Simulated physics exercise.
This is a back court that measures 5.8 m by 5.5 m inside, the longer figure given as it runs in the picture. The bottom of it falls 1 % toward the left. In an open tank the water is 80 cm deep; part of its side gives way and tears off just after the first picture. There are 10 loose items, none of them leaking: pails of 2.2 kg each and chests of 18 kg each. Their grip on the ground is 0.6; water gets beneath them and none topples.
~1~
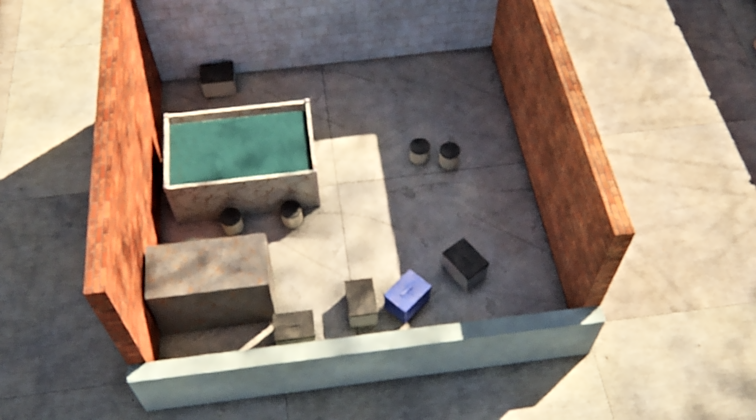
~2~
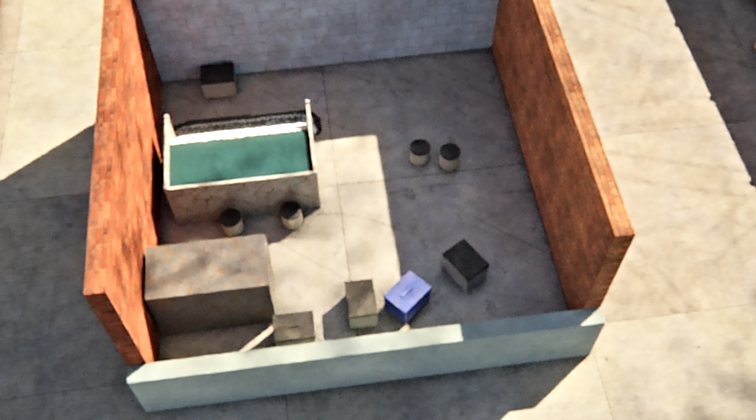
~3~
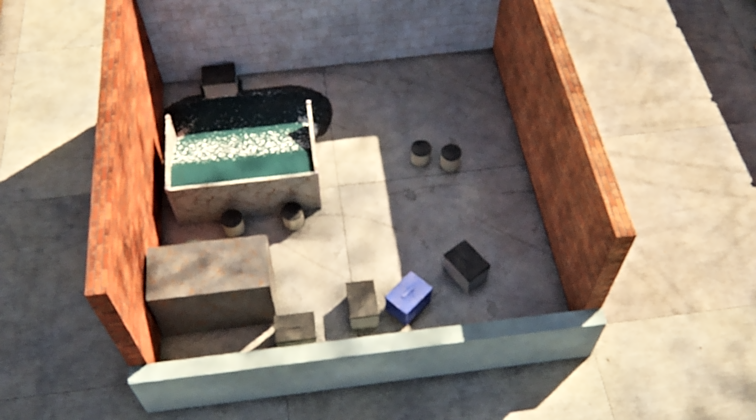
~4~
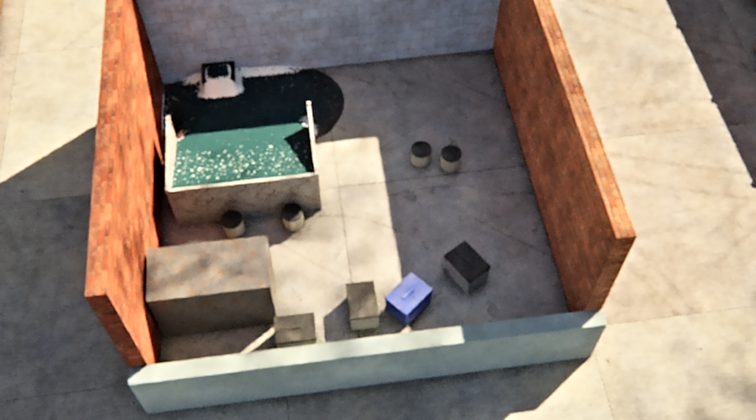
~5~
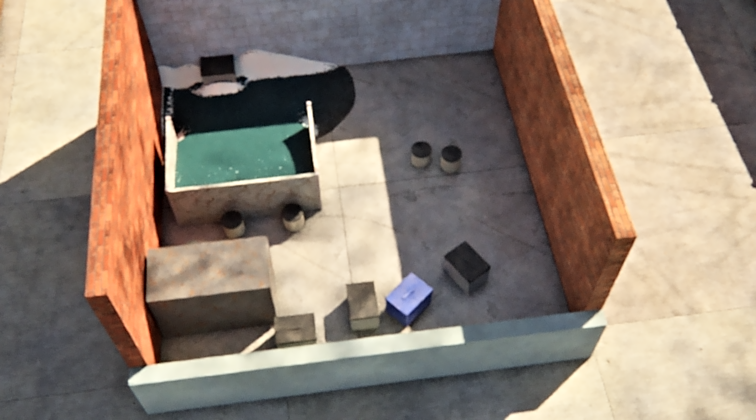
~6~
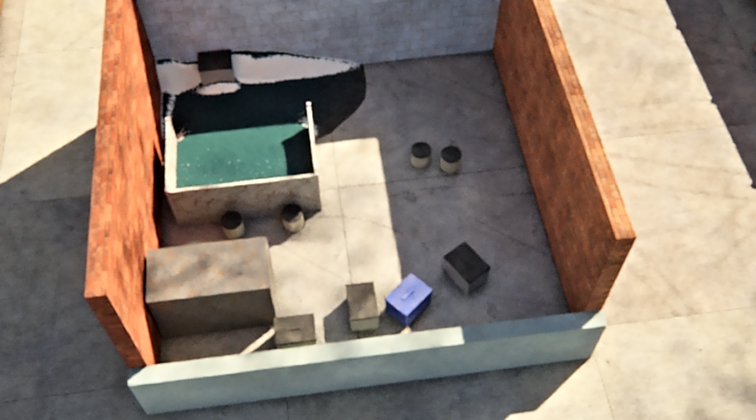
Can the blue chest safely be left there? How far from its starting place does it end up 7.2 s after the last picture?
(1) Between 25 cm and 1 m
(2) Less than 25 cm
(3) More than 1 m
Option 1: Between 25 cm and 1 m.
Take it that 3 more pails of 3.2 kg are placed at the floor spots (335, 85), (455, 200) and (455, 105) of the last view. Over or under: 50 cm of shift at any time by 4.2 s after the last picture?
One by one: Beyond the mark, beyond the mark, beyond the mark.
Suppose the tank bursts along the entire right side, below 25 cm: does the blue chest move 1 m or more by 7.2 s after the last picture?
The blue chest is swept away.
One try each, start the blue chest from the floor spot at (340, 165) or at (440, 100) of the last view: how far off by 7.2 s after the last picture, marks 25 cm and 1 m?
Order of tries: It keeps its spot; it is flushed away.
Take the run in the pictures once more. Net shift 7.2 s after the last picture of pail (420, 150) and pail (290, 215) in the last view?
200 cm and 5 cm, respectively.
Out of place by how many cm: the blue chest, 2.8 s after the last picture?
Displacement near 0 cm.
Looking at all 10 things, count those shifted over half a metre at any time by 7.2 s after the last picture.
The total is 7.
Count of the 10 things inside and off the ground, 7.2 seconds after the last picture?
At that instant the tally stands at 9.
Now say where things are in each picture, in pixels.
The blue chest at (408, 290) rests on the ground; 2.8 m2 under water; 0 of 10 have shifted, in the first picture.
The blue chest at (408, 292) rests on the ground; 4.1 m2 under water; 0 of 10 have shifted, in the second picture.
The blue chest at (409, 292) rests on the ground; 5.8 m2 under water; 0 of 10 have shifted, in the third picture.
The blue chest at (409, 293), on the bottom; water covers 7.2 m2; 1 of 10 have shifted, in the fourth picture.
The blue chest at (409, 294) rests on the ground; water covers 7.5 m2; 1 of 10 have shifted, in the fifth picture.
The blue chest at (409, 294), on the bottom; 7.7 m2 under water; 1 of 10 have shifted, in the sixth picture.
Then, 0.9 s after the last picture the blue chest is near (409, 294), 0.0 m from its start, aground; 1 afloat.
Then, 2.8 s after the last picture the blue chest is near (409, 294), 0.0 m from its start, aground; 3 afloat.
Then, 4.8 s after the last picture the blue chest is near (405, 293), 0.1 m from its start, aground; 4 afloat.
Then, 7.2 s after the last picture the blue chest is near (363, 295), 0.6 m from its start, afloat; 9 afloat.
